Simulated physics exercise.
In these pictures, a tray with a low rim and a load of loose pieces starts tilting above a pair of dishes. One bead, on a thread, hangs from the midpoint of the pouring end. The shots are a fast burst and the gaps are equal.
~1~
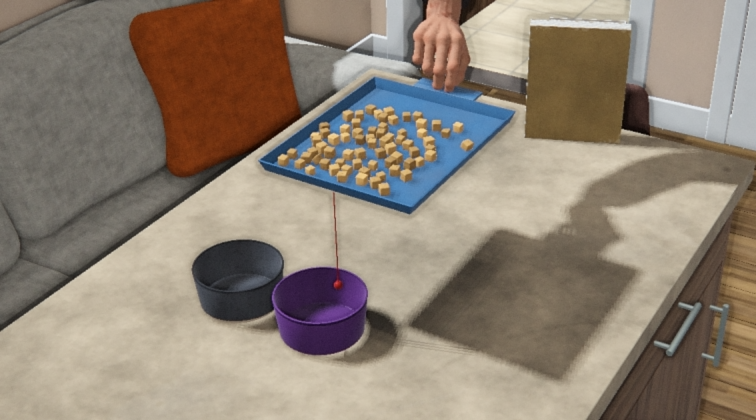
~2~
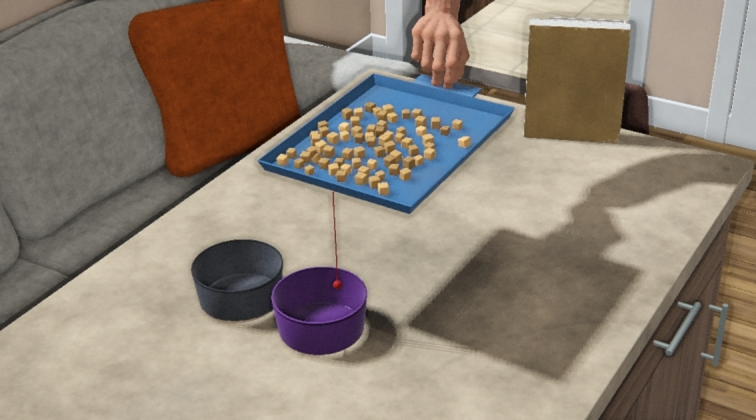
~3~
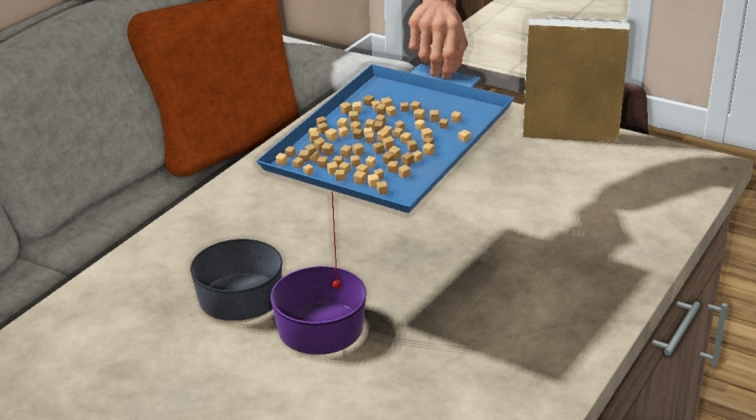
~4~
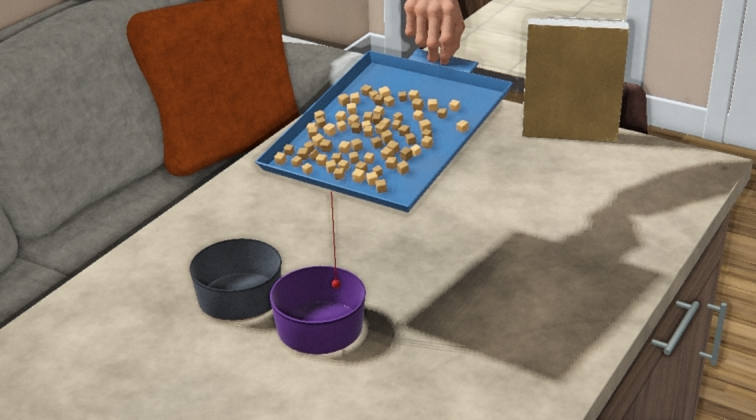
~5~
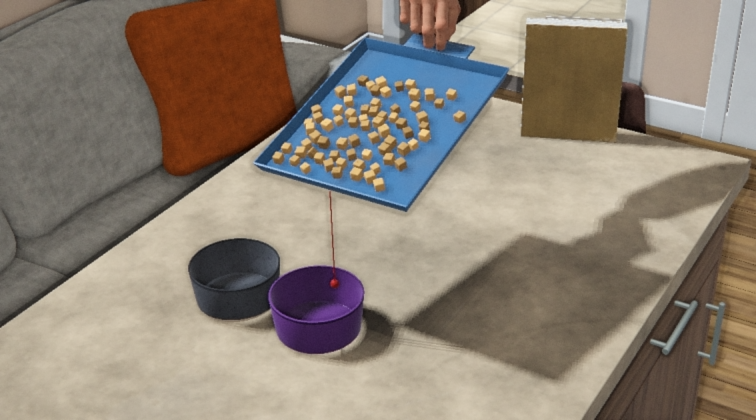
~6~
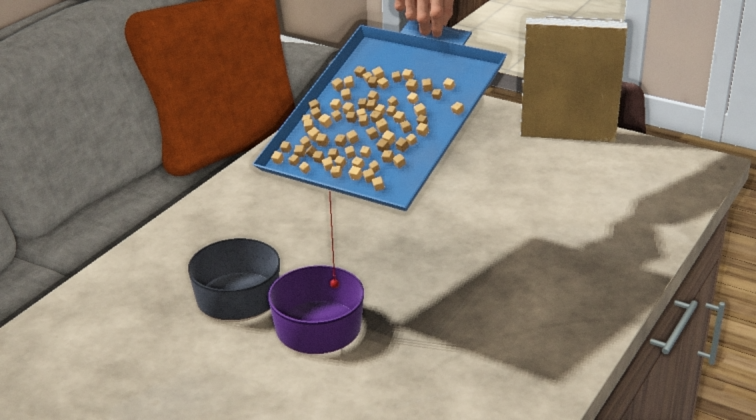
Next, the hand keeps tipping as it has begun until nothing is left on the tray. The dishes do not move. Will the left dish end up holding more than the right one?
No, the right dish holds more.
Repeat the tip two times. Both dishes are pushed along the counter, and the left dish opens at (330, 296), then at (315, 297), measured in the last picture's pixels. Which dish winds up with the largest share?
Try 1: The left-side dish; try 2: The left-side dish.
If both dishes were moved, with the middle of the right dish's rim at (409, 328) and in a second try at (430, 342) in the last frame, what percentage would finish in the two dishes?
You'd get near 50 percent first and near 40 percent next.
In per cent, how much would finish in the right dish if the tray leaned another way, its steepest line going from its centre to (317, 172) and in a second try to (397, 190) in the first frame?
The share is 50 per cent in the first and 0 per cent in the second.
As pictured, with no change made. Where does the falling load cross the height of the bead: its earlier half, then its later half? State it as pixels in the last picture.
First part (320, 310), rest (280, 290).
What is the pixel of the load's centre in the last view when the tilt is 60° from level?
Near the pixel (318, 160).
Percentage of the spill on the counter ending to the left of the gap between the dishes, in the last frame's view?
That's about 40 per cent of the spill.
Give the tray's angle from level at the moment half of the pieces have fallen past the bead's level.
A tilt of roughly 110°.
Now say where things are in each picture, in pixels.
Corners of the pouring end (265, 159) and (410, 203), level; middle of the load (372, 144), small wooden cubes; left dish (211, 302); right dish (294, 334); bead on its thread (338, 285), in the first picture.
Corners of the pouring end (264, 159) and (409, 203), level; middle of the load (372, 142), in the second picture.
Corners of the pouring end (263, 160) and (408, 202), tipped barely, level across its low end; middle of the load (370, 138), in the third picture.
Corners of the pouring end (262, 160) and (407, 202), tipped a little, level across its low end; middle of the load (369, 132), in the fourth picture.
Corners of the pouring end (259, 161) and (404, 202), tipped a little, level across its low end; middle of the load (366, 126), in the fifth picture.
Corners of the pouring end (259, 162) and (403, 202), tipped clearly, level across its low end; middle of the load (364, 121); left dish (207, 301); right dish (290, 333), in the sixth picture.
Just after the last frame, tray tipped steeply; every one on the tray.
A moment on, tray tipped right over; roughly two thirds on the tray; just a few in the right dish; just a few in the left dish; about a tenth outside both; roughly a quarter in the air.
Further on, tray tipped past a quarter turn; roughly a third in the right dish; about a tenth in the left dish; roughly half outside both.
When it is over, tray tipped past a quarter turn; roughly a third in the right dish; about a tenth in the left dish; roughly half outside both.
